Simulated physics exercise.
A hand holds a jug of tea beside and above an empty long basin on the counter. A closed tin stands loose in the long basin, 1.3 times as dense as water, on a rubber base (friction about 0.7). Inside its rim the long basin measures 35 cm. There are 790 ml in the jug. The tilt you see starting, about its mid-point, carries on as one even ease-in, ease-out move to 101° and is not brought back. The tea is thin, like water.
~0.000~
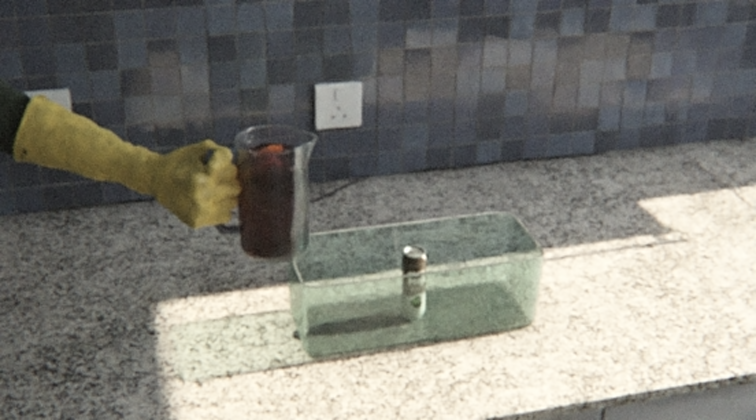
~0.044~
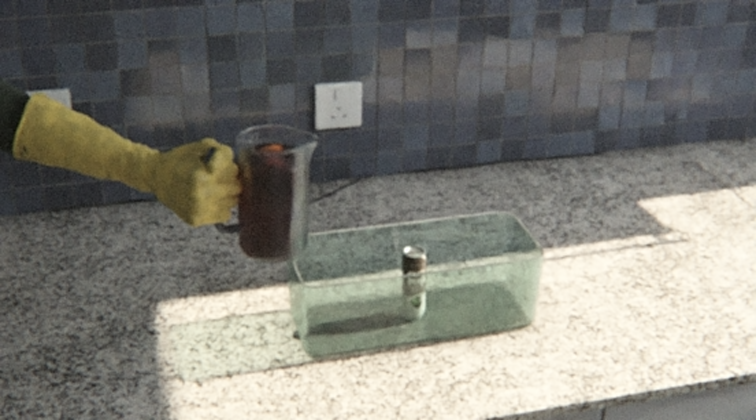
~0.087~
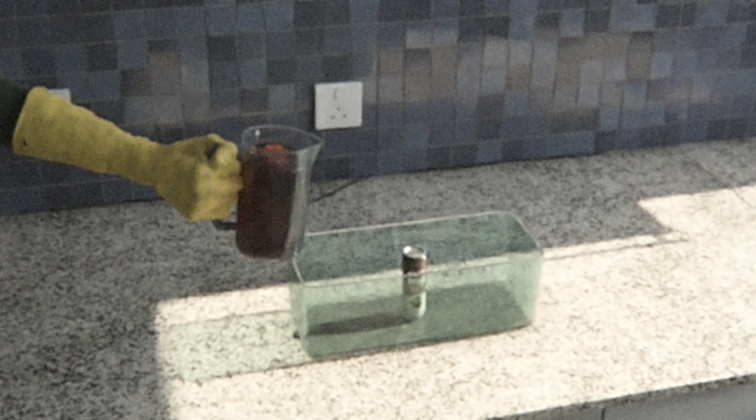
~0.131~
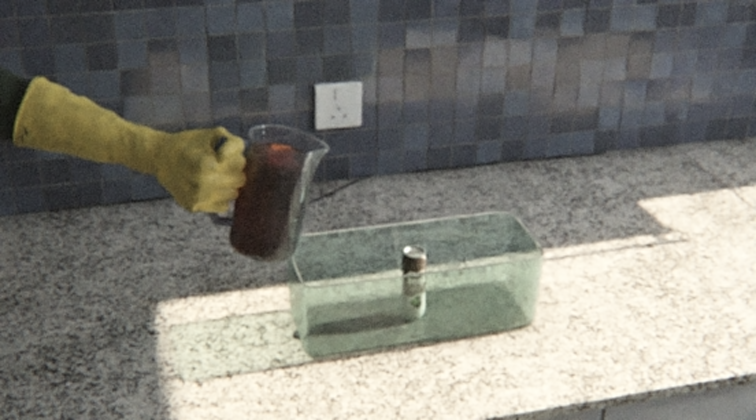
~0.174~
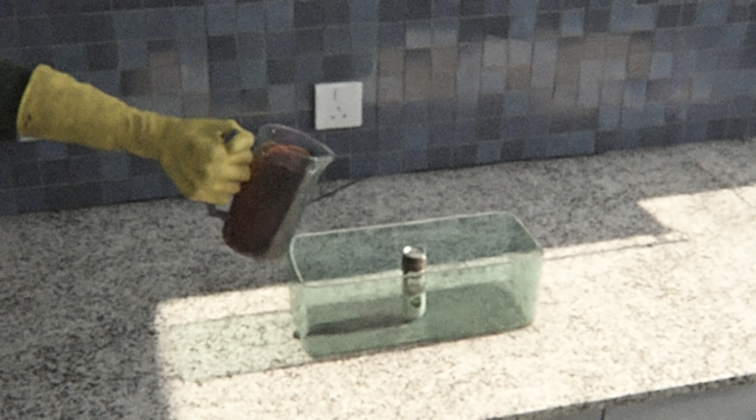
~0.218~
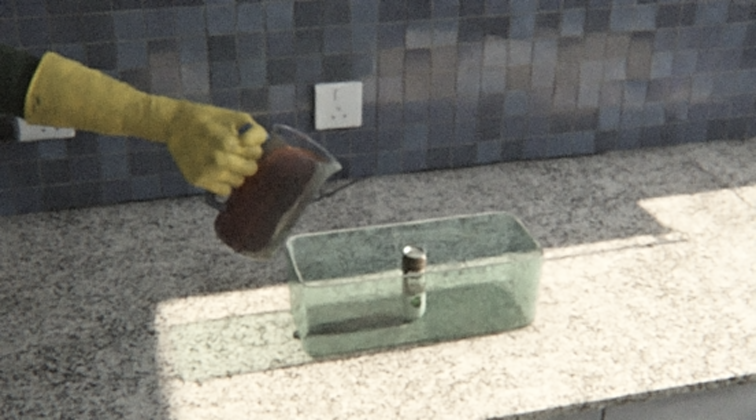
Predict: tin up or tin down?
It stays up.
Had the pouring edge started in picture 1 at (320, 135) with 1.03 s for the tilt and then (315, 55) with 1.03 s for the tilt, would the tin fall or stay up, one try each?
First it stays up; then it topples.
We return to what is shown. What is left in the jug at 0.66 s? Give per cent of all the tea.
About 36 per cent.
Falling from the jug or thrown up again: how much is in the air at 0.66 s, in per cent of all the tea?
Near 14 in a hundred.
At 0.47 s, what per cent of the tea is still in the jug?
Near 72 in a hundred.
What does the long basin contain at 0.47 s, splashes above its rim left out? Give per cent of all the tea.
About 12 per cent.
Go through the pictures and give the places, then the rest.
It leans 0°; its right rim is at (318, 136); the tea meets the walls at (237, 158) and (306, 151); the long basin's rim runs from (293, 263) to (529, 234); the tin's top is at (414, 254), in the first frame.
It leans 2°; its right rim is at (319, 137); the tea meets the walls at (238, 157) and (306, 152), in the second frame.
It leans 6°; its right rim is at (323, 140); the tea meets the walls at (242, 154) and (309, 154), in the third frame.
It leans 13°; its right rim is at (329, 146); the tea meets the walls at (245, 165) and (314, 155), in the fourth frame.
It leans 22°; its right rim is at (336, 155); the tea meets the walls at (241, 183) and (321, 156), in the fifth frame.
It leans 33°; its right rim is at (342, 166); the tea meets the walls at (237, 187) and (332, 160), in the sixth frame.
Then, 0.47 s in, the tilt is 95° and 72 per cent is still to pour; the tin stands where it began.
Then, 0.66 s in, the tilt is 101° and 36 per cent is still to pour; the tin stands where it began.
Then, 0.85 s in, the tilt is 101° and 12 per cent is still to pour; the tin stands where it began.
Then, 1.06 s in, the tilt is 101° and 3 per cent is still to pour; the tin stands where it began.
Finally, the tin stands where it began.
